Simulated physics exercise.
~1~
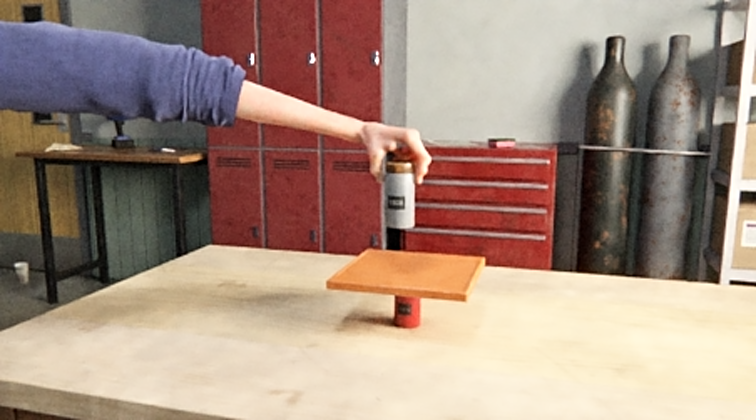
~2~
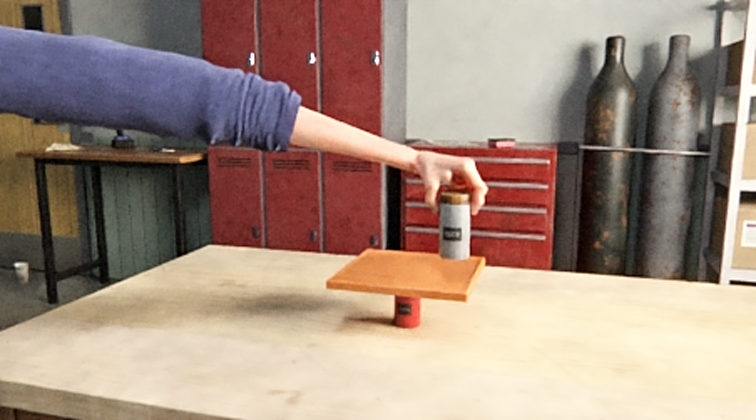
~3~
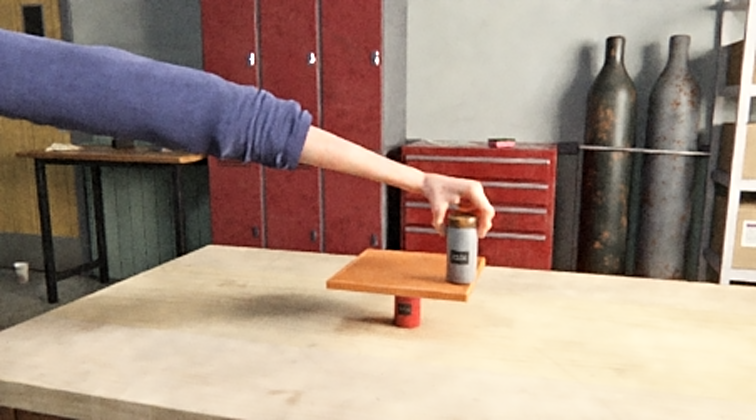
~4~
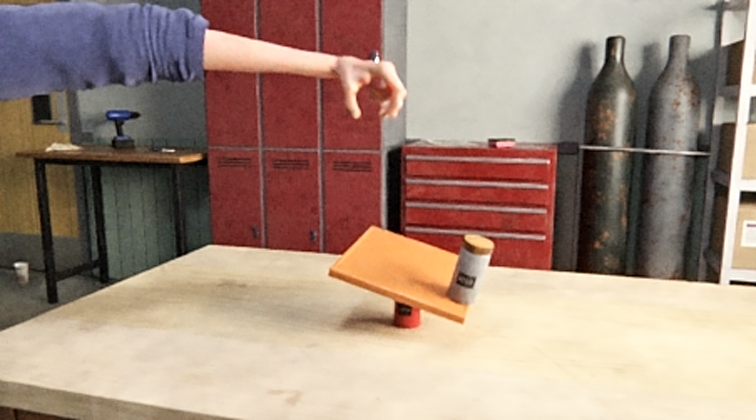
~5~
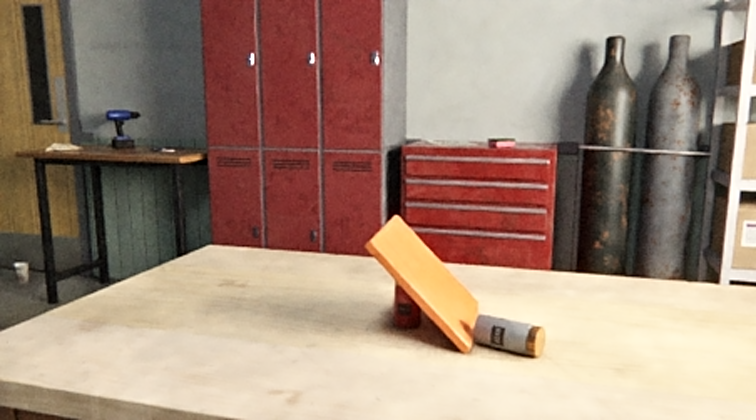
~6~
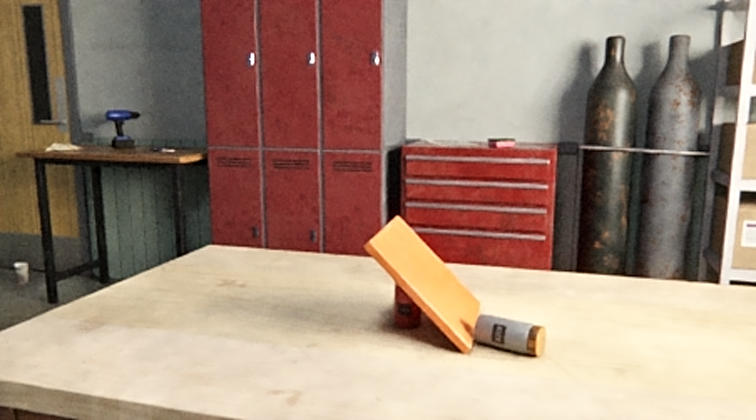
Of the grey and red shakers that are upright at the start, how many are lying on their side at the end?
One of them is lying on its side at the end, the grey shaker.
